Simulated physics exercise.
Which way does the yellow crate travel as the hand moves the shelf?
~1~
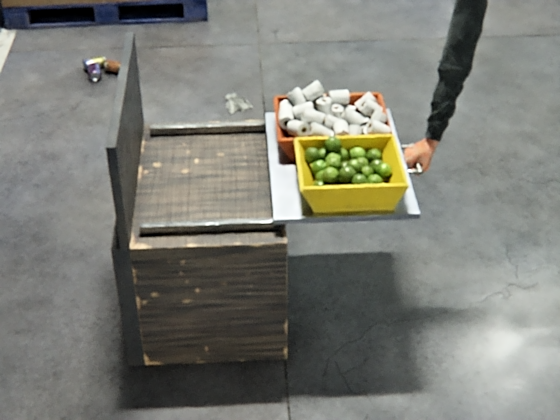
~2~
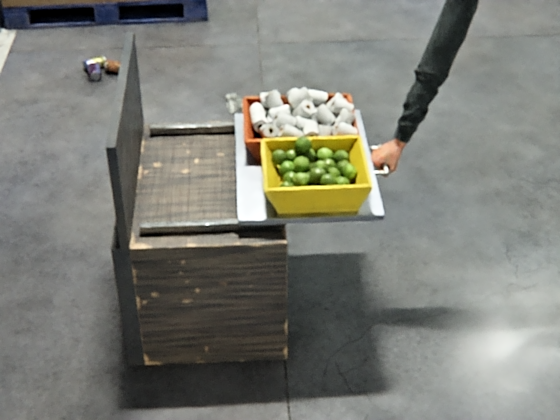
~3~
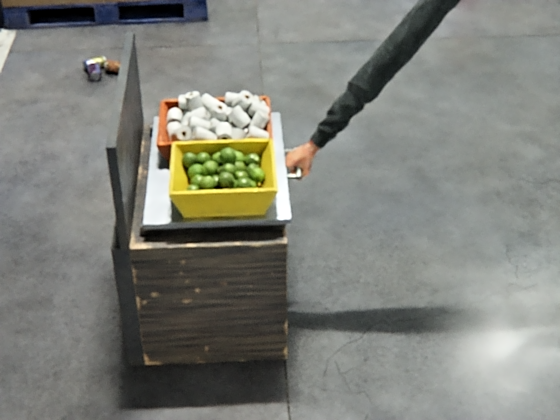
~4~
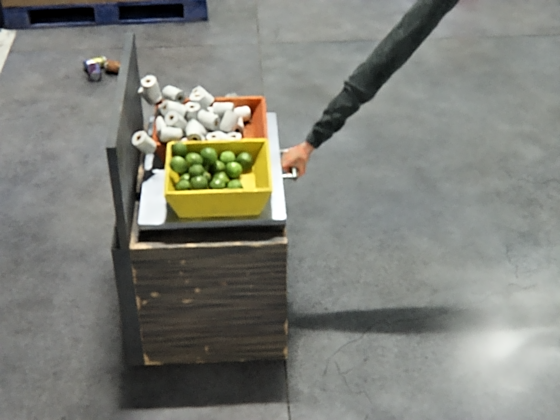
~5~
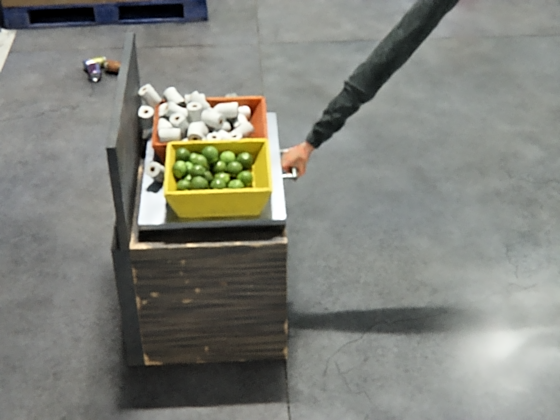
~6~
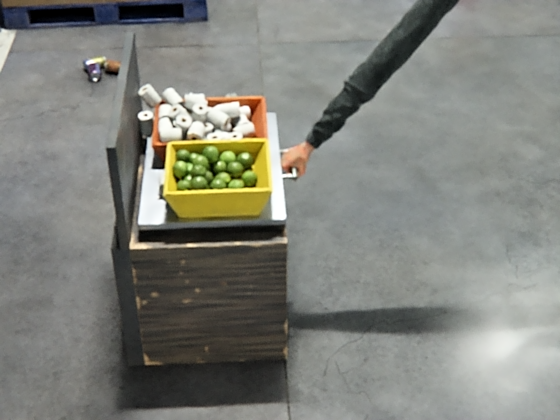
The yellow crate travels to the left along with the shelf, towards the upright back panel.
